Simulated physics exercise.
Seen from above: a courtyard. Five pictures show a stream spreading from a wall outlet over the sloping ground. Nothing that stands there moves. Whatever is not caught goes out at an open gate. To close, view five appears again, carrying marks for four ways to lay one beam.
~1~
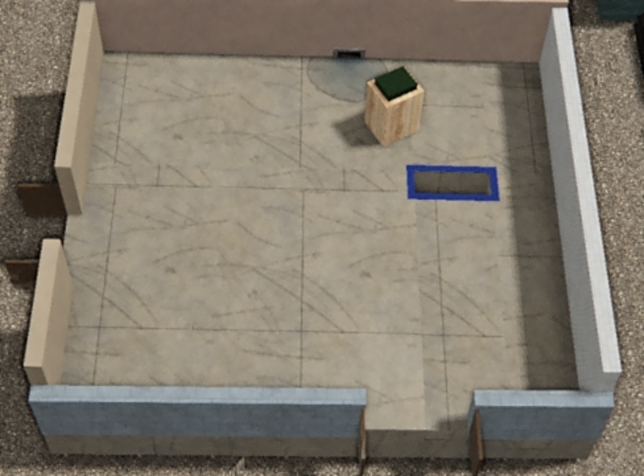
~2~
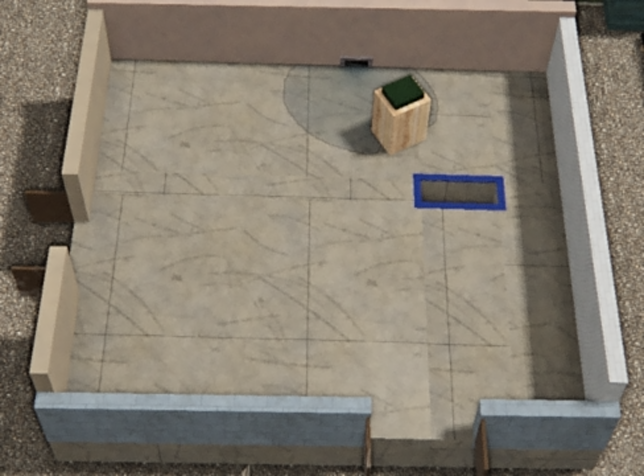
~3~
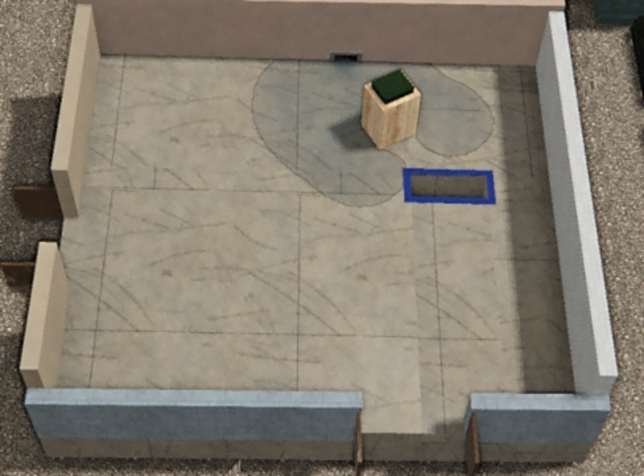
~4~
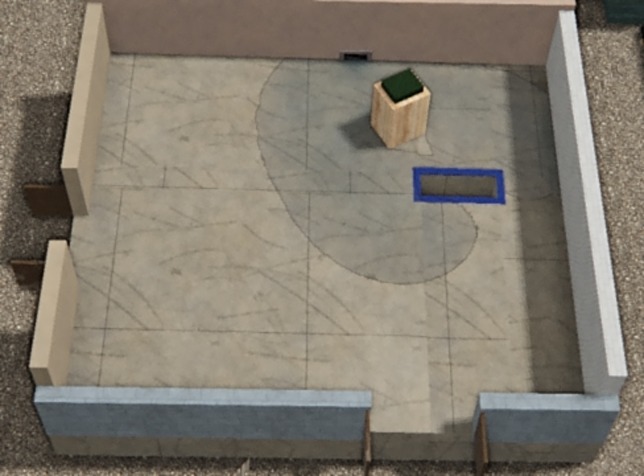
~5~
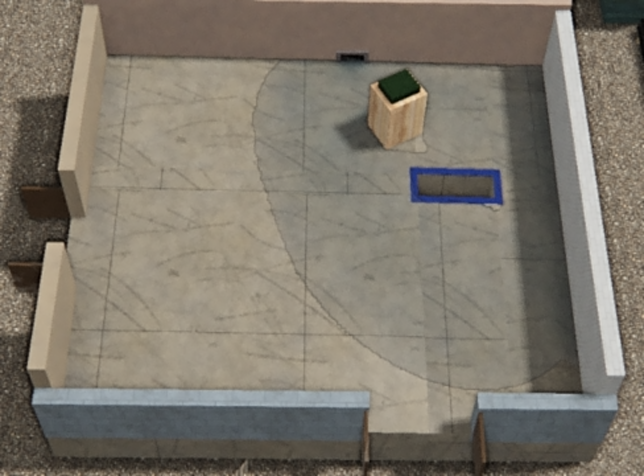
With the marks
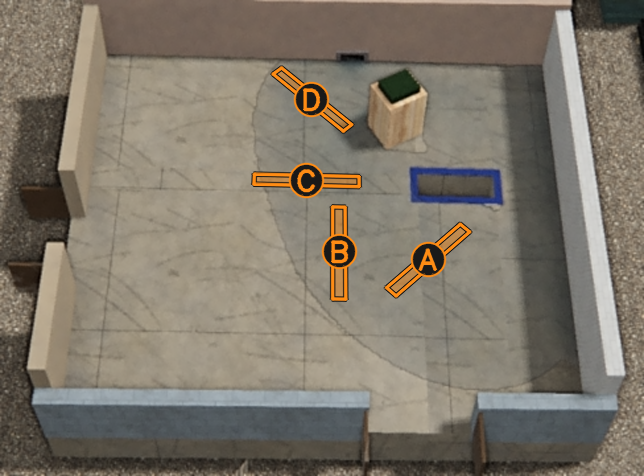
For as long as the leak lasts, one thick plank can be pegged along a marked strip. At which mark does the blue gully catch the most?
C.
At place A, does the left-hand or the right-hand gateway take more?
The right gate.
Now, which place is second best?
Here it is place A.
On the marked copy, A from (391, 291) to (464, 228); B from (339, 299) to (338, 207); C from (254, 179) to (359, 181); D from (277, 71) to (347, 127).
If A is chosen, about 28 % of the stream runs into the blue gully, about 65 % out by the gates.
If B is chosen, about 15 % of the stream runs into the blue gully, about 80 % out by the gates.
If C is chosen, about 41 % of the stream runs into the blue gully, about 52 % out by the gates.
If D is chosen, about 13 % of the stream runs into the blue gully, about 80 % out by the gates.
